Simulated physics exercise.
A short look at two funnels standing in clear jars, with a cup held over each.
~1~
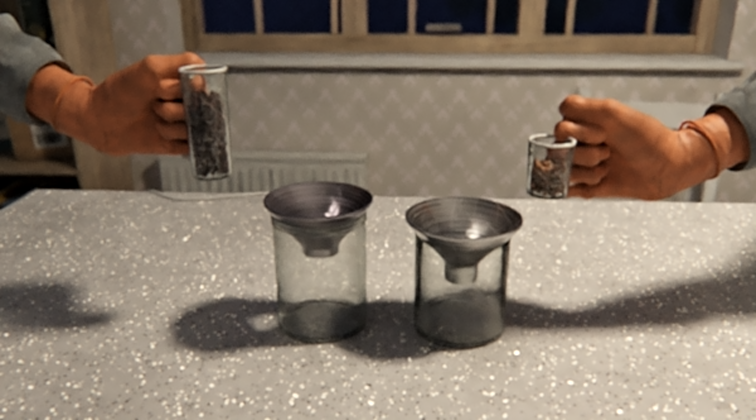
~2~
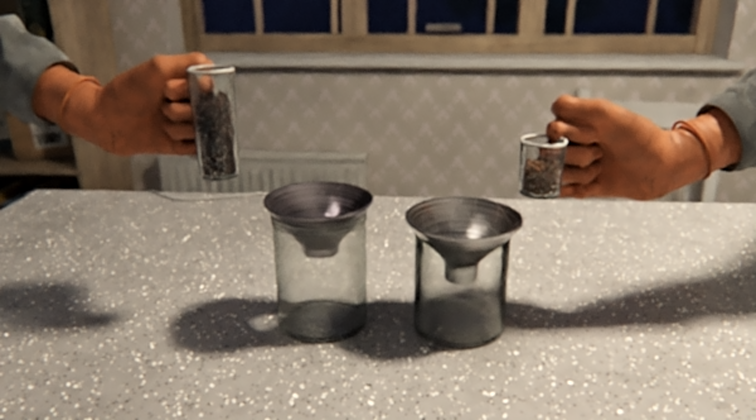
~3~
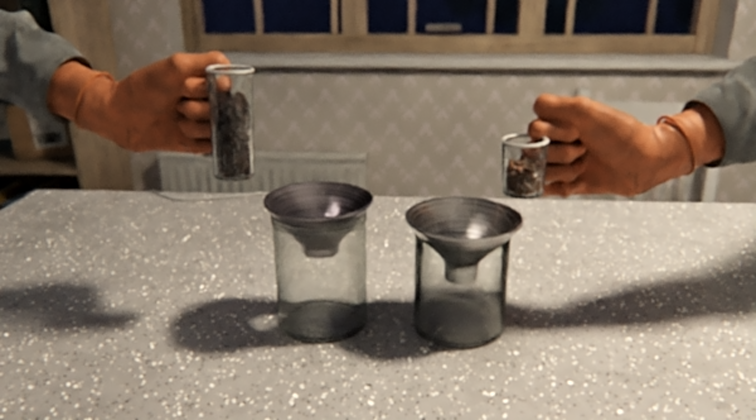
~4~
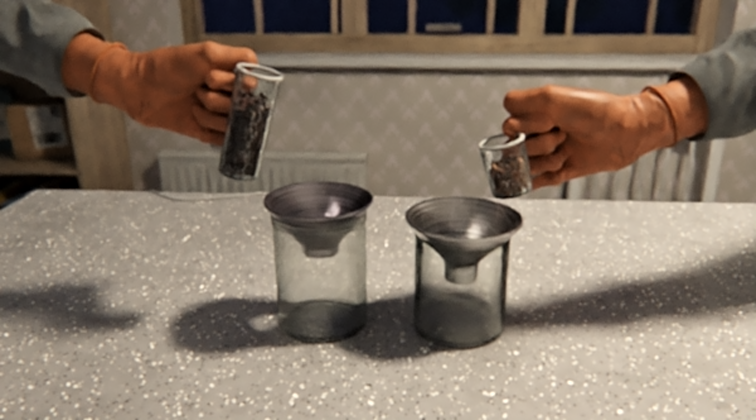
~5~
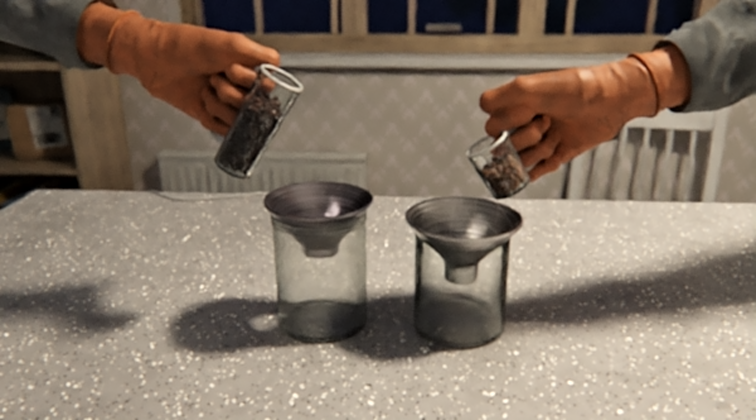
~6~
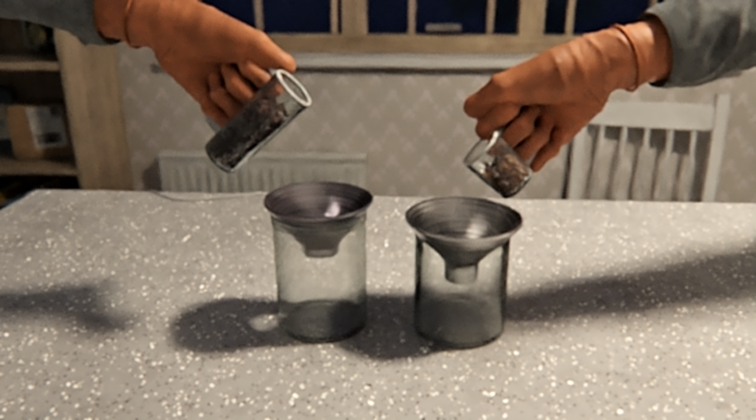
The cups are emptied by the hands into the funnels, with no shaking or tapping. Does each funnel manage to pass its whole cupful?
As I see it, left: This one will keep flowing; right: This one will keep flowing.
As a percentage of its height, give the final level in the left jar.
Roughly 15 per cent.
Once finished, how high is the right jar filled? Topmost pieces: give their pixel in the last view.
My guess is somewhere close to (492, 318).
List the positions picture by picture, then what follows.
The first picture shows left funnel at (319, 208), outlet at (320, 250), about 6 pieces wide; left cup at (208, 123), holding allspice berries; right funnel at (463, 225), outlet at (461, 279), about 6 pieces wide; right cup at (550, 167), holding cereal balls.
The second picture shows left cup at (215, 123), upright; right cup at (542, 167), upright.
The third picture shows left cup at (232, 124), tipped 2°; right cup at (524, 167), tipped 2°.
The fourth picture shows left cup at (249, 124), tipped 16°; right cup at (507, 166), tipped 16°.
The fifth picture shows left cup at (257, 124), tipped 32°; right cup at (499, 166), tipped 32°.
The sixth picture shows left funnel at (319, 208), outlet at (320, 250); left cup at (257, 124), tipped 48°; right funnel at (463, 225), outlet at (461, 279); right cup at (499, 166), tipped 48°.
Then, 0.29 s past the last view, left, all still in the cup; right, all still in the cup.
Then, 0.59 s past the last view, left, all still in the cup; right, nearly all still in the cup, a stray few in or over the funnel.
Then, 0.96 s past the last view, left, about a third still in the cup, about a third in or over the funnel, about a quarter down in the jar; right, a stray few still in the cup, about a third in or over the funnel, about two thirds down in the jar.
Finally, left, all down in the jar; right, all down in the jar.
